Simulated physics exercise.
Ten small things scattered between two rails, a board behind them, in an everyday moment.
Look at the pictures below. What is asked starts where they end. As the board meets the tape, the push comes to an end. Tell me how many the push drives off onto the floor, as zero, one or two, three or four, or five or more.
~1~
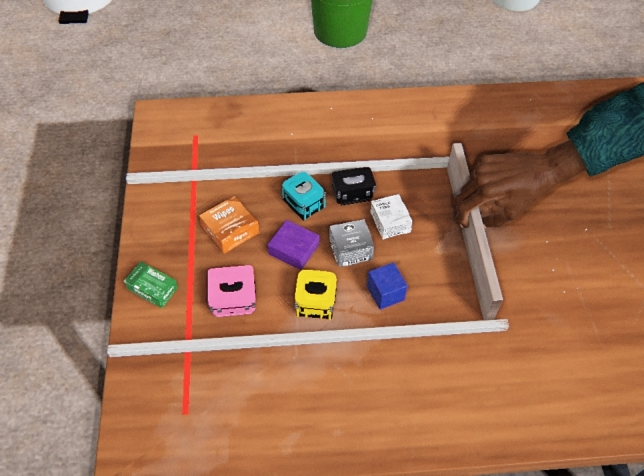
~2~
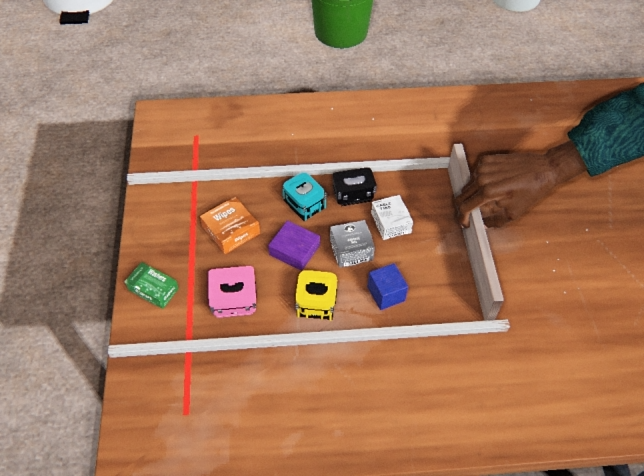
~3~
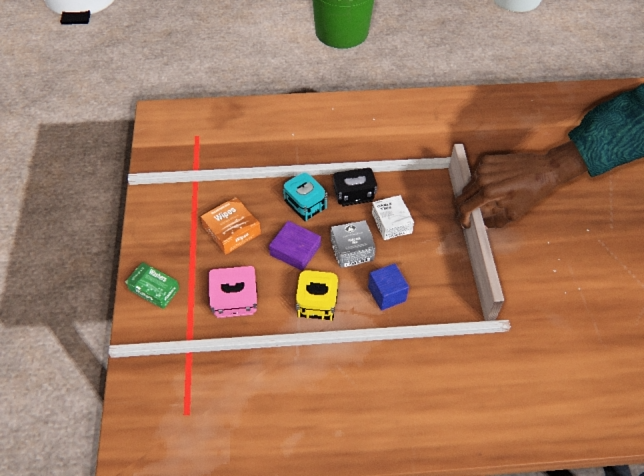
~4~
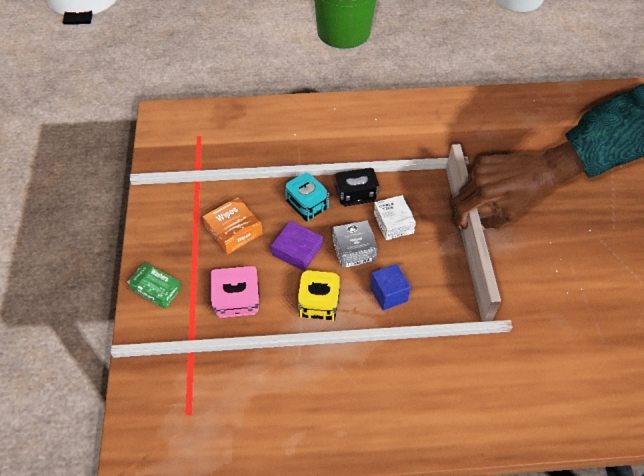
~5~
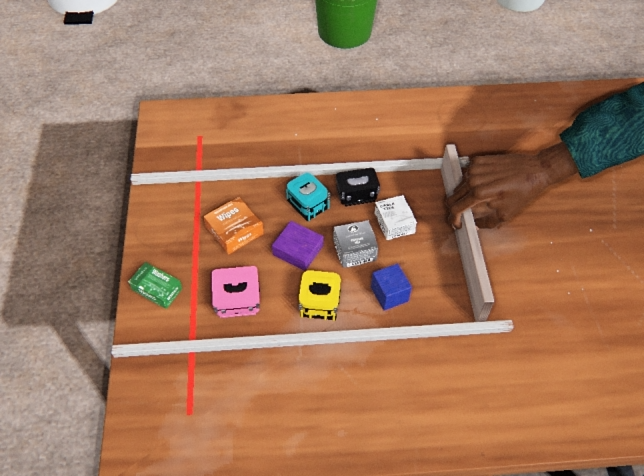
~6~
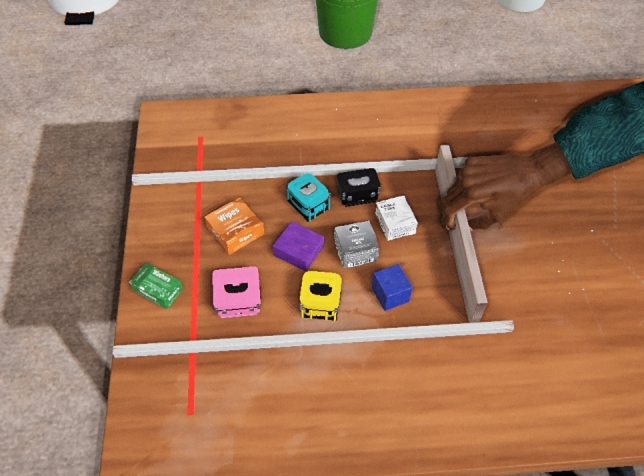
I expect three pieces, maybe four, to go over the edge.
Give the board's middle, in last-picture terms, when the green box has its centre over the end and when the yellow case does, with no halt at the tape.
First it's close to (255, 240), next close to (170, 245).
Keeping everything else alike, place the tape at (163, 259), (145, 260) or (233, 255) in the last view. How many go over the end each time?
In order: 6, 7 and 1.
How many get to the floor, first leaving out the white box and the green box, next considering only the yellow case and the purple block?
1, then 1.
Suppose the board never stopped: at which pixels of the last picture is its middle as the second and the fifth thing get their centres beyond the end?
At the first moment about (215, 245), at the next about (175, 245).
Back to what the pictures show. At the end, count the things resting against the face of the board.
Count: 4.
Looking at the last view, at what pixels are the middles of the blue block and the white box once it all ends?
Close to (179, 298); the other close to (181, 222).
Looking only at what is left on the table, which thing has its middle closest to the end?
Turquoise case.
A little later, none off yet; green box at rest near (156, 286); orange box at rest near (234, 226); pink case at rest near (237, 293).
Next, none off yet; green box at rest near (156, 286); orange box shifted about its own width near (209, 222); pink case shifted a little near (217, 294).
Later still, none off yet; green box tilted well over near (98, 296); orange box shifted well along near (142, 222); pink case shifted well along near (144, 298).
When it is over, the number that fall off is three or four; down, pink case, orange box and green box.
